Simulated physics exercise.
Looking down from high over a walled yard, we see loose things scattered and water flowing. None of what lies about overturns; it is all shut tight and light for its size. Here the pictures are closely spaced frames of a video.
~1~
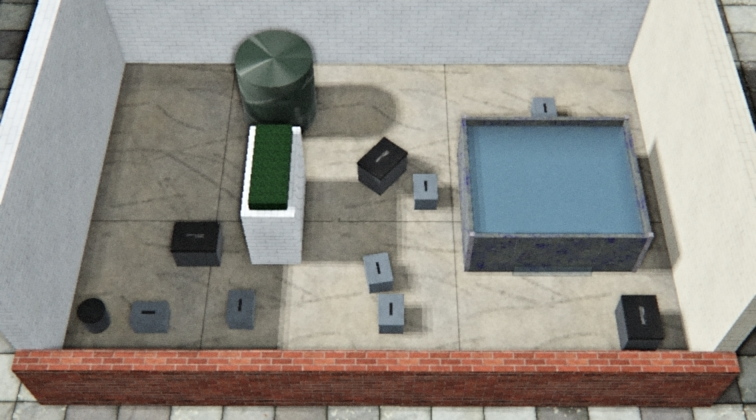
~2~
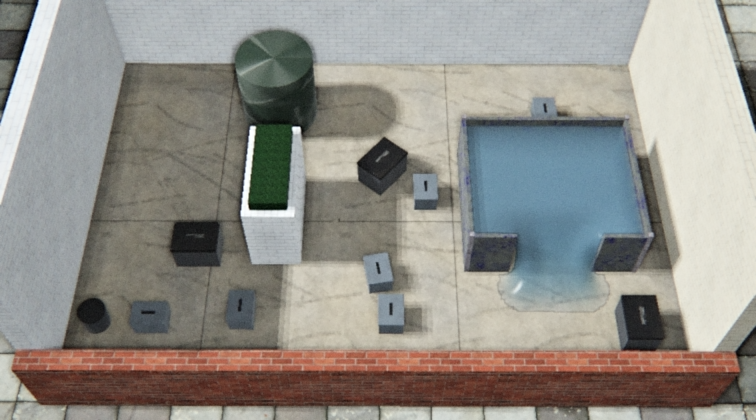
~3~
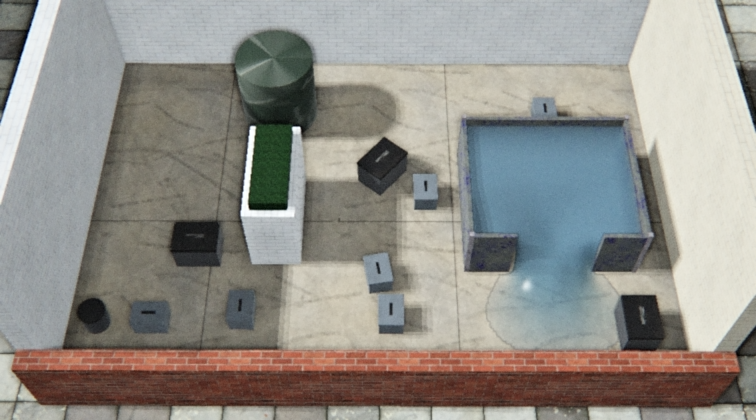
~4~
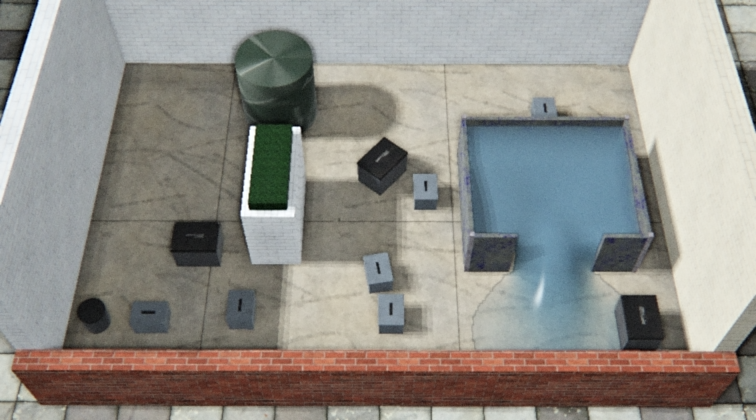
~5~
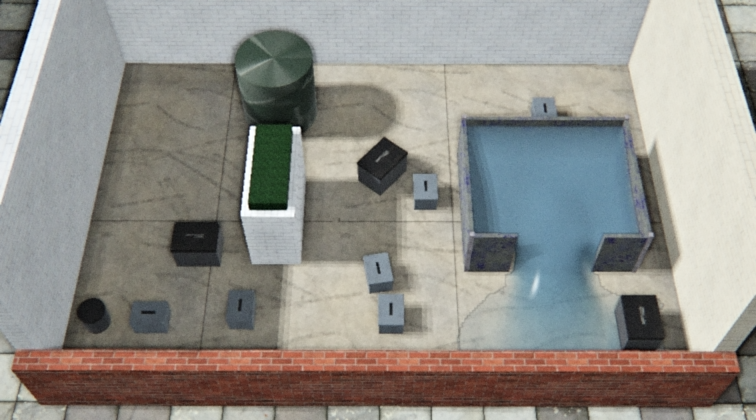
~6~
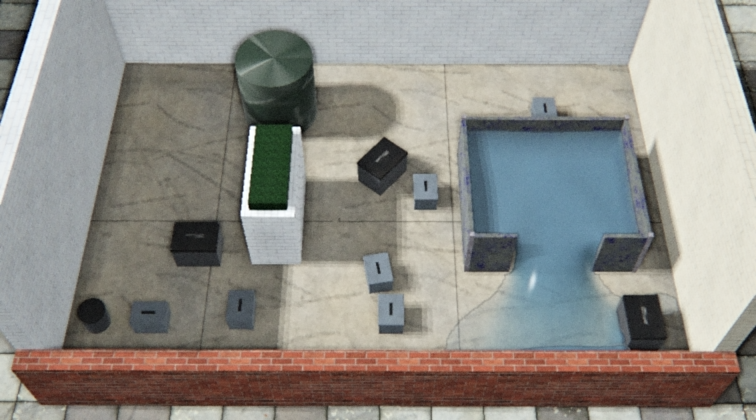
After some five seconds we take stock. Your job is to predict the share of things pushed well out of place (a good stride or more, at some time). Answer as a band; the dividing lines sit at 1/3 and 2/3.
1/3 to 2/3.
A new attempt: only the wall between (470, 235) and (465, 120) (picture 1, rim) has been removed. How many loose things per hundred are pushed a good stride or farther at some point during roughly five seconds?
Roughly 80 %.
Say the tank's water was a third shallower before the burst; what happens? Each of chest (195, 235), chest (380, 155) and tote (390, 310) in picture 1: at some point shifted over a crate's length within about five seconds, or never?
Taking them as listed, the first stopped before it, the second stopped before it and the third reached the mark.
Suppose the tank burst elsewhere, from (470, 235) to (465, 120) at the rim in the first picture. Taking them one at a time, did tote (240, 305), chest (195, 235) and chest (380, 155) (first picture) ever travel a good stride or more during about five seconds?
The first: Got that far; the second: Never got that far; the third: Got that far.
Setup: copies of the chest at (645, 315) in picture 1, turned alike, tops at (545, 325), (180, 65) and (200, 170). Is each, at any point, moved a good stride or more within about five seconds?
In sequence: Pushed clear, doesn't go far, doesn't go far.
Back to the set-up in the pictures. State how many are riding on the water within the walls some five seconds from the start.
Tally: 3.
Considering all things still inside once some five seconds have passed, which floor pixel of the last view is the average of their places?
Mean position: About (311, 185).
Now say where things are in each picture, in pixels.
The first picture shows a chest at (643, 316) rests on the ground; a pail at (91, 310) rests on the ground; 0 of 10 have shifted.
The second picture shows a chest at (643, 316), on the bottom; a pail at (91, 310) rests on the ground; 0 of 10 have shifted.
The third picture shows a chest at (643, 316), on the bottom; a pail at (91, 310) rests on the ground; 0 of 10 have shifted.
The fourth picture shows a chest at (643, 316) rests on the ground; a pail at (91, 310), on the bottom; 0 of 10 have shifted.
The fifth picture shows a chest at (643, 316), on the bottom; a pail at (91, 310), on the bottom; 0 of 10 have shifted.
The sixth picture shows a chest at (645, 316) rests on the ground; a pail at (91, 310), on the bottom; 0 of 10 have shifted.
A moment on, 0 of 10 are well off their spots; 0 afloat.
Next, 4 of 10 are well off their spots; 1 afloat.
Later, 4 of 10 are well off their spots; 4 afloat.
In the end, 6 of 10 are well off their spots, and 6 have been at some point; 3 afloat.
